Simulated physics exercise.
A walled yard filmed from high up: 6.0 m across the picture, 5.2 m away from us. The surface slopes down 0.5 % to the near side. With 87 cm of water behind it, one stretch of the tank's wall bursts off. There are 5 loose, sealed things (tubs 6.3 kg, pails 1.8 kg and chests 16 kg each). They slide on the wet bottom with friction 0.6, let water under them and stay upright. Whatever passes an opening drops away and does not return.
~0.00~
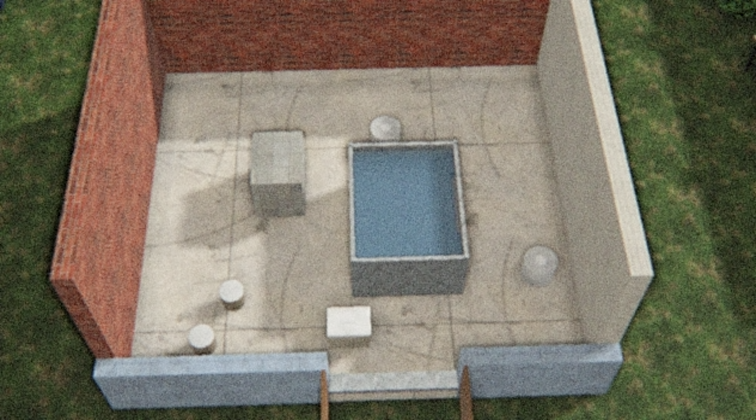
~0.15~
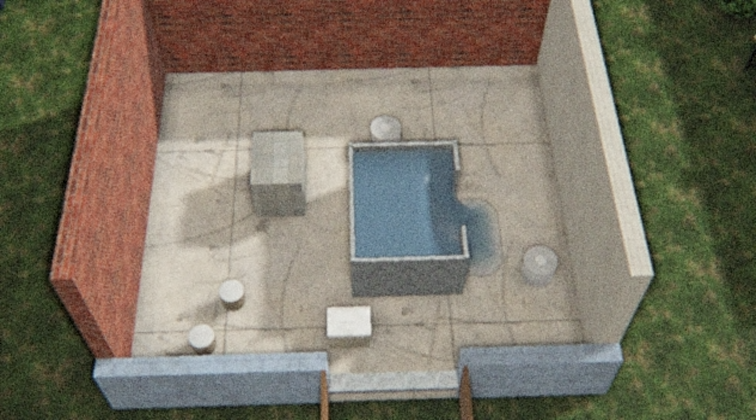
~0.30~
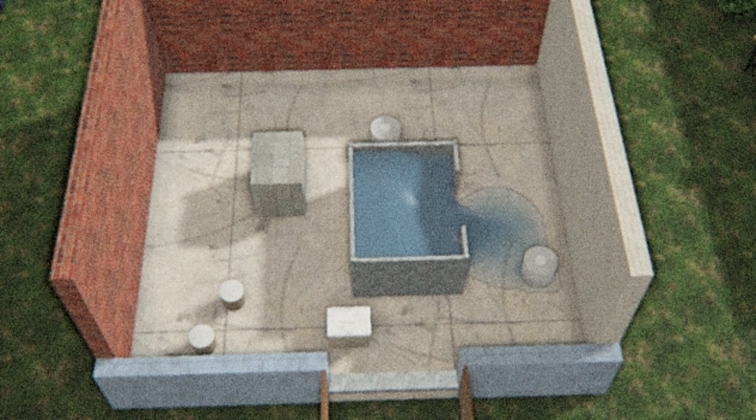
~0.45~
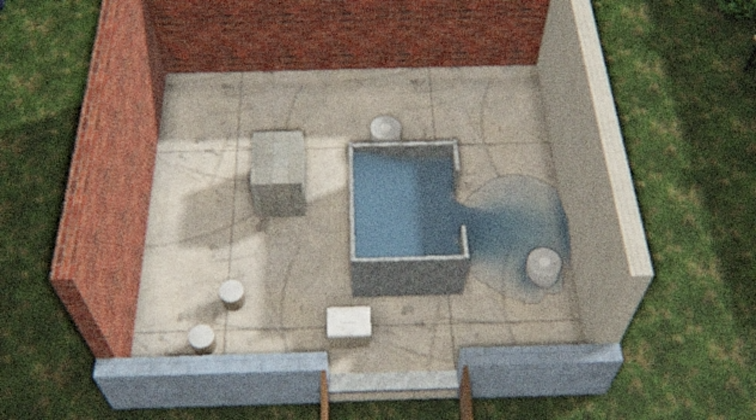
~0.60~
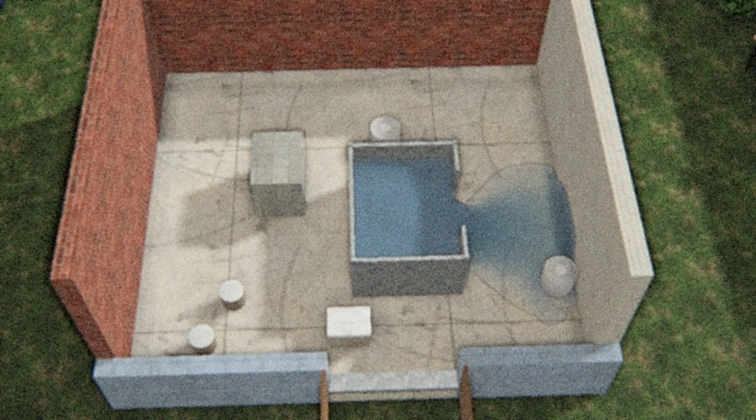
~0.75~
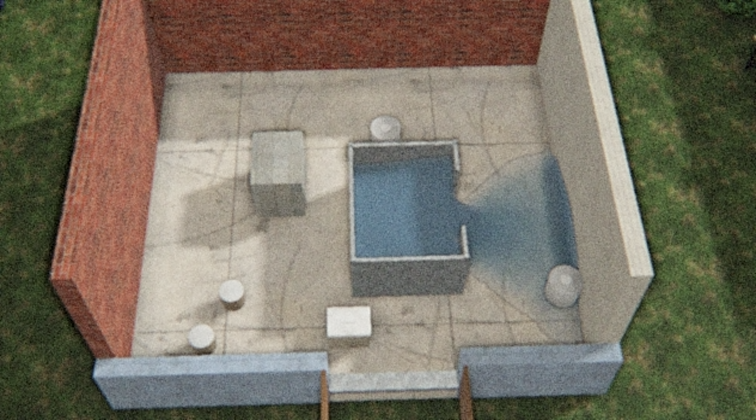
In a walled yard seen from high up, a square tank of water stands among a few pale round and boxy objects. Part of the tank's right wall opens and water pours out, spreading across the floor to the right-hand wall, while the round tub nearby shifts slightly toward the lower right.
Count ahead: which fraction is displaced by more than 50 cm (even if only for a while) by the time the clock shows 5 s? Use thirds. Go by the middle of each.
Share: Two thirds or more.
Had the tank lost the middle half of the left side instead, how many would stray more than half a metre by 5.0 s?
Then 3.
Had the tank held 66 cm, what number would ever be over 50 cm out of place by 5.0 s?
Then 4.
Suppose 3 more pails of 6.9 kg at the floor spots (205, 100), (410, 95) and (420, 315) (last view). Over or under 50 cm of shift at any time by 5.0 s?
In that order: Short of it, more, past it.
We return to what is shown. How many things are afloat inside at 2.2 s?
I count 1.
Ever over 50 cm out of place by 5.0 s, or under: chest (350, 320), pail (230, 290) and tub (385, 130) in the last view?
In turn: More, more, under.
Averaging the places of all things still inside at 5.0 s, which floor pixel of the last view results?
Near (211, 246).
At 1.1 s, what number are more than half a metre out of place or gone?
1 of them.
After 1.1 s 1 of 5 are over 50 cm from their spots; 1 afloat.
After 2.2 s 1 of 5 are over 50 cm from their spots; 1 afloat.
After 3.5 s 2 of 5 are over 50 cm from their spots; 0 afloat.
After 5.0 s 4 of 5 are over 50 cm from their spots, and 4 have been at some point; 3 afloat.
